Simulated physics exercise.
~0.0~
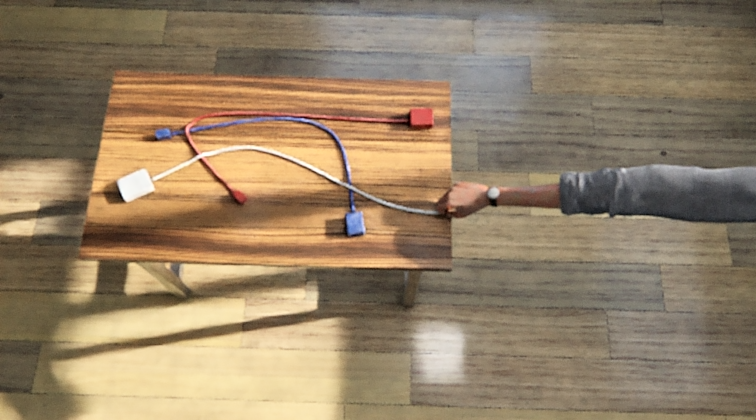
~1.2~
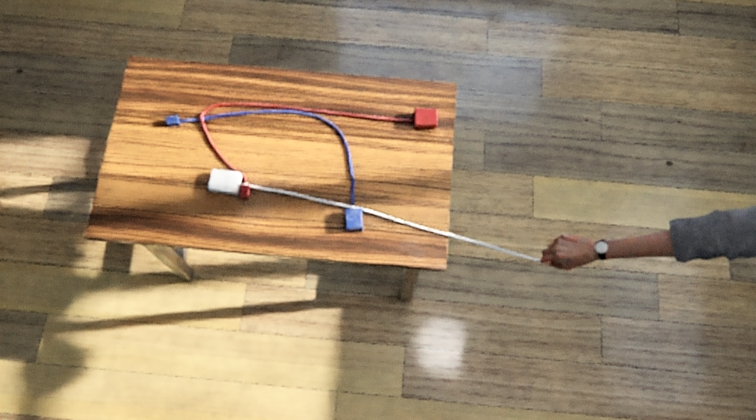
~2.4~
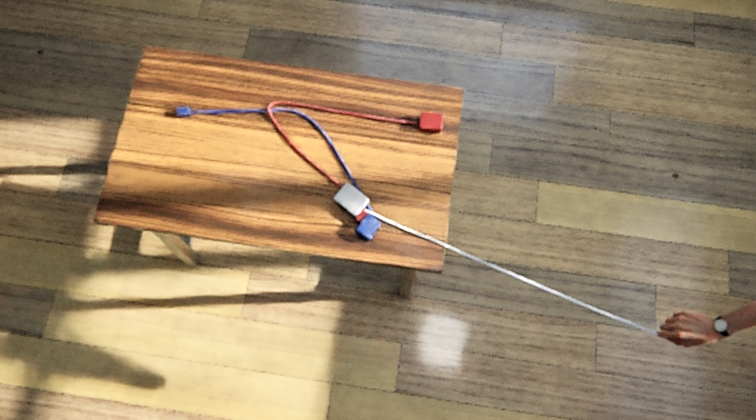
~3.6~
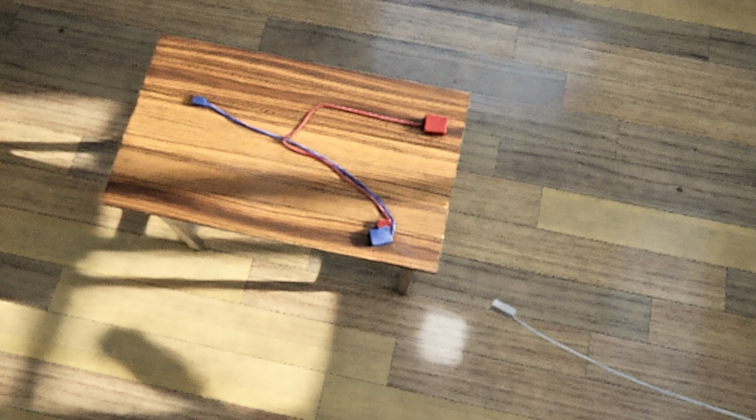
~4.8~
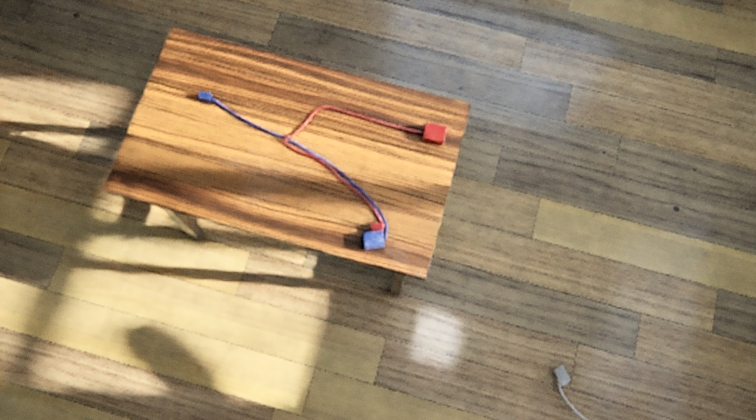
A hand pulls the white cable off the table, dragging the red plug and nudging the blue charger.
